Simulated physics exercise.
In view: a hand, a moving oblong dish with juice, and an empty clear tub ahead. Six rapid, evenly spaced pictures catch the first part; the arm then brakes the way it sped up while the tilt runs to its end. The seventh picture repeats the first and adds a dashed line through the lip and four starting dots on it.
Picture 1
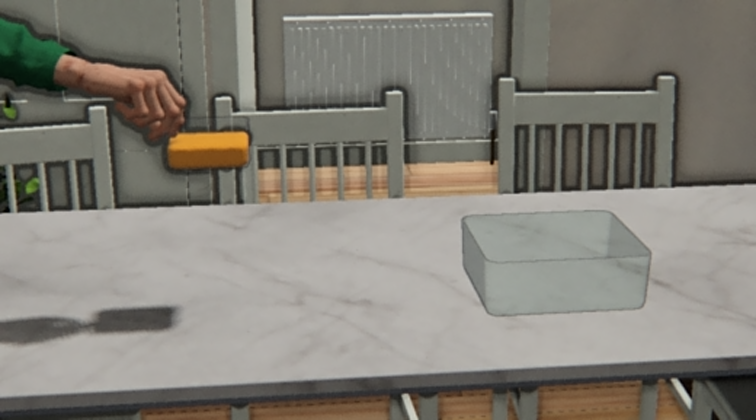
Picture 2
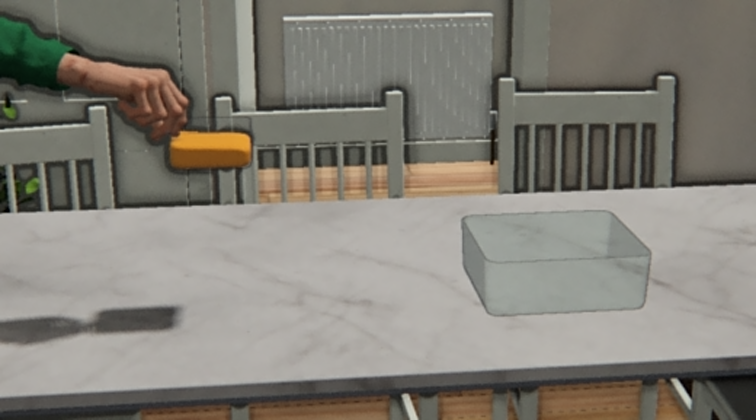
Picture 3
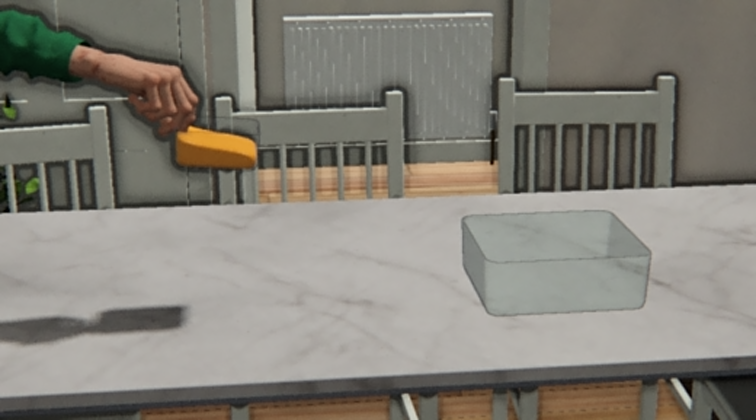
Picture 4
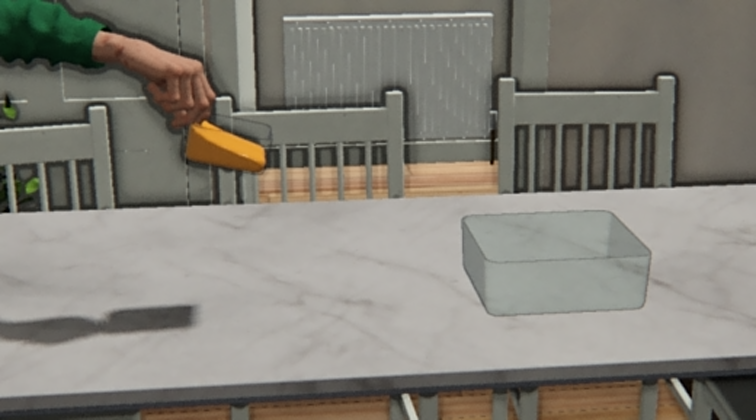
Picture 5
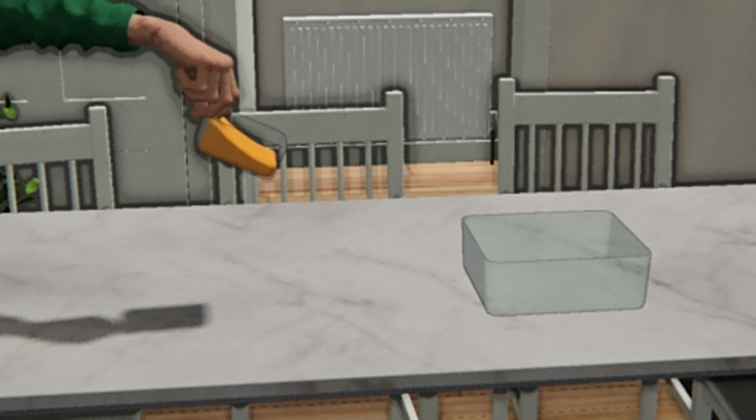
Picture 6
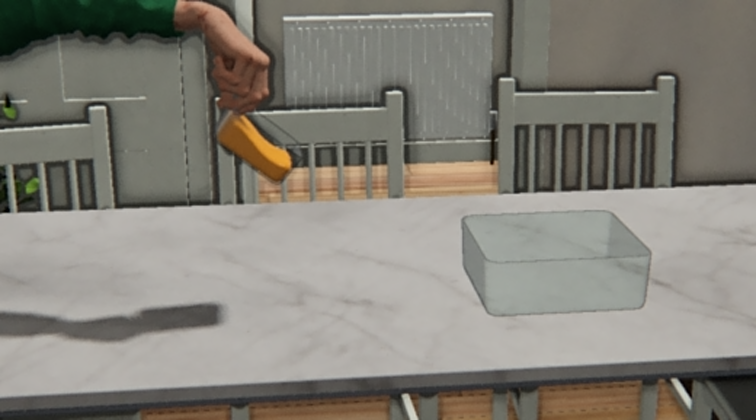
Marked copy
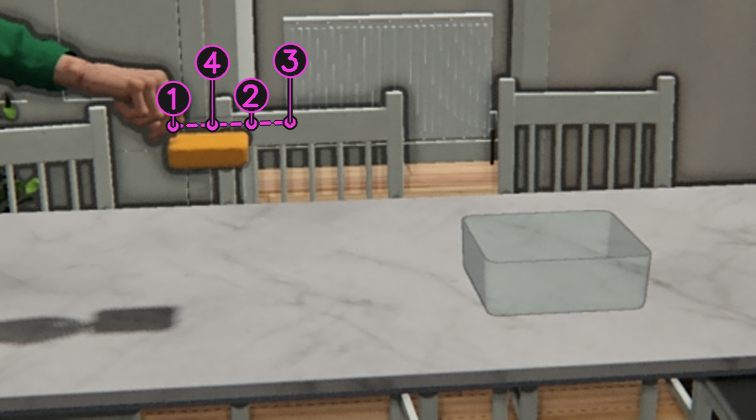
Orange oblong container held by a green-sleeved hand moving right above a marble table, tilting steadily, with a clear tub standing empty.
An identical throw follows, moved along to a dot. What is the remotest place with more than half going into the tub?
3 will do.
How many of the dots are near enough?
One of the four.
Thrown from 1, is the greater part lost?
Yes, that goes wrong.
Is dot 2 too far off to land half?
Yes, it does.
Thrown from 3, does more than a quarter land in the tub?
Yes.
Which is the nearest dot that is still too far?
It is 2.
On the marked copy, 1 at (173, 126); 2 at (251, 123); 3 at (290, 122); 4 at (212, 124).
With 1, about 0 % lands in the tub, 100 % falls short.
With 2, about 7 % lands in the tub, 89 % falls short and 4 % goes beside or beyond.
With 3, about 71 % lands in the tub, 15 % falls short and 14 % goes beside or beyond.
With 4, about 0 % lands in the tub, 98 % falls short.
